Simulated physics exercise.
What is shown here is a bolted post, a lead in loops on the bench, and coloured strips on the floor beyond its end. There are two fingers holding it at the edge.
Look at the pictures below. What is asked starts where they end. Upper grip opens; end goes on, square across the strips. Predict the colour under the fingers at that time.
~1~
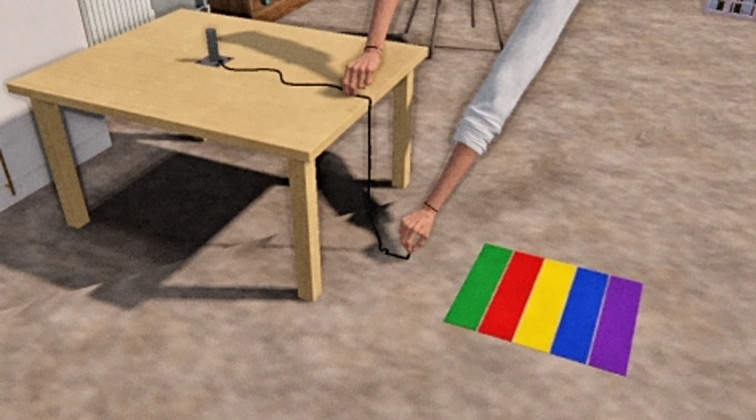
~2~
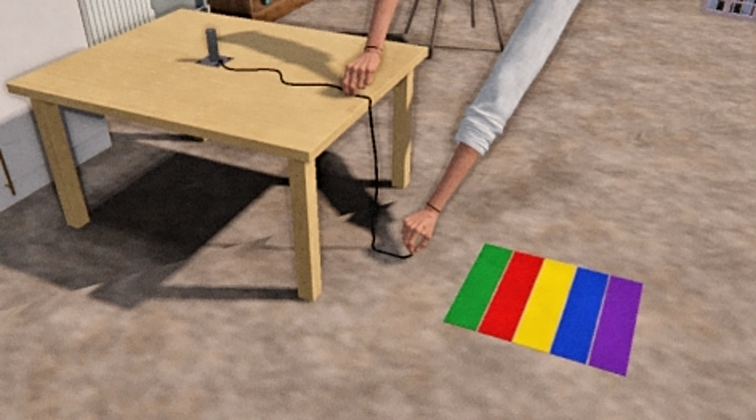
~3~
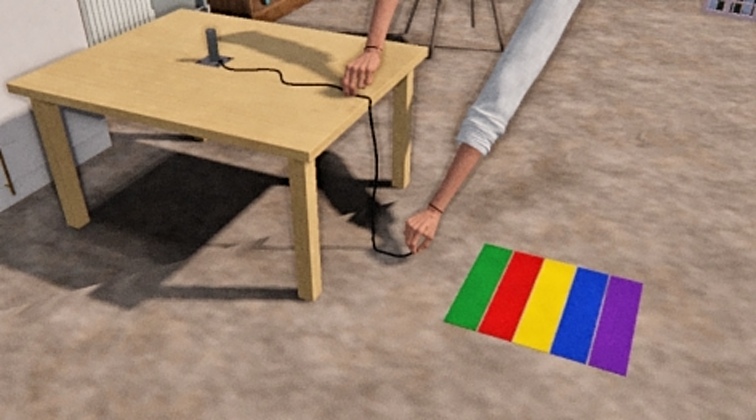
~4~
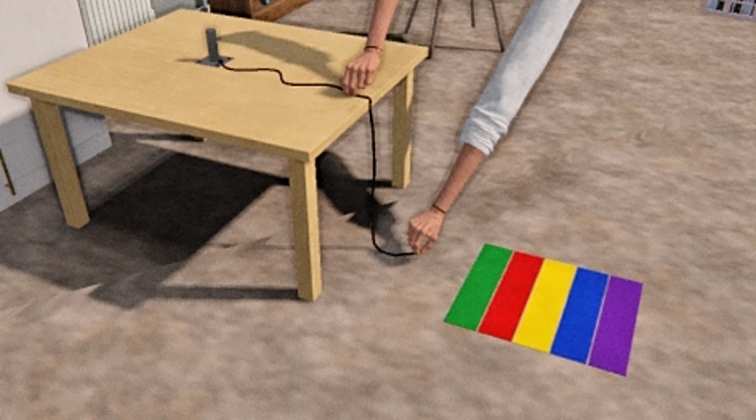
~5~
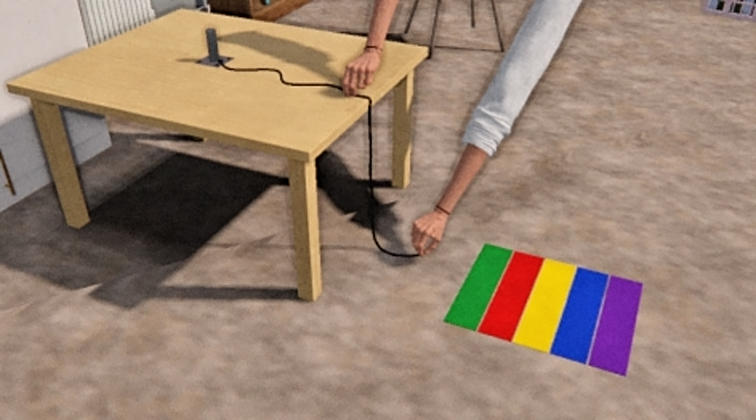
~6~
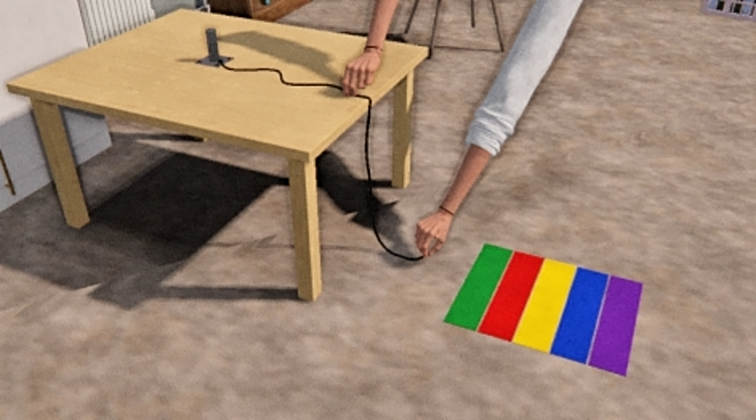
The yellow one.
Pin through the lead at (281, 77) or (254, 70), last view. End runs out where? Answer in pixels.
It would be somewhere around (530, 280) the first time and (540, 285) the second.
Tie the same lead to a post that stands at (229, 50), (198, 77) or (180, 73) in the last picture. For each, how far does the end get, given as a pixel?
Per try, approx.: (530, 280); (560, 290); (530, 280).
Soon after, end near (484, 270); over green.
After that, end near (524, 280); over red.
At the stop, end near (547, 286); over yellow. The end stops over the yellow strip.
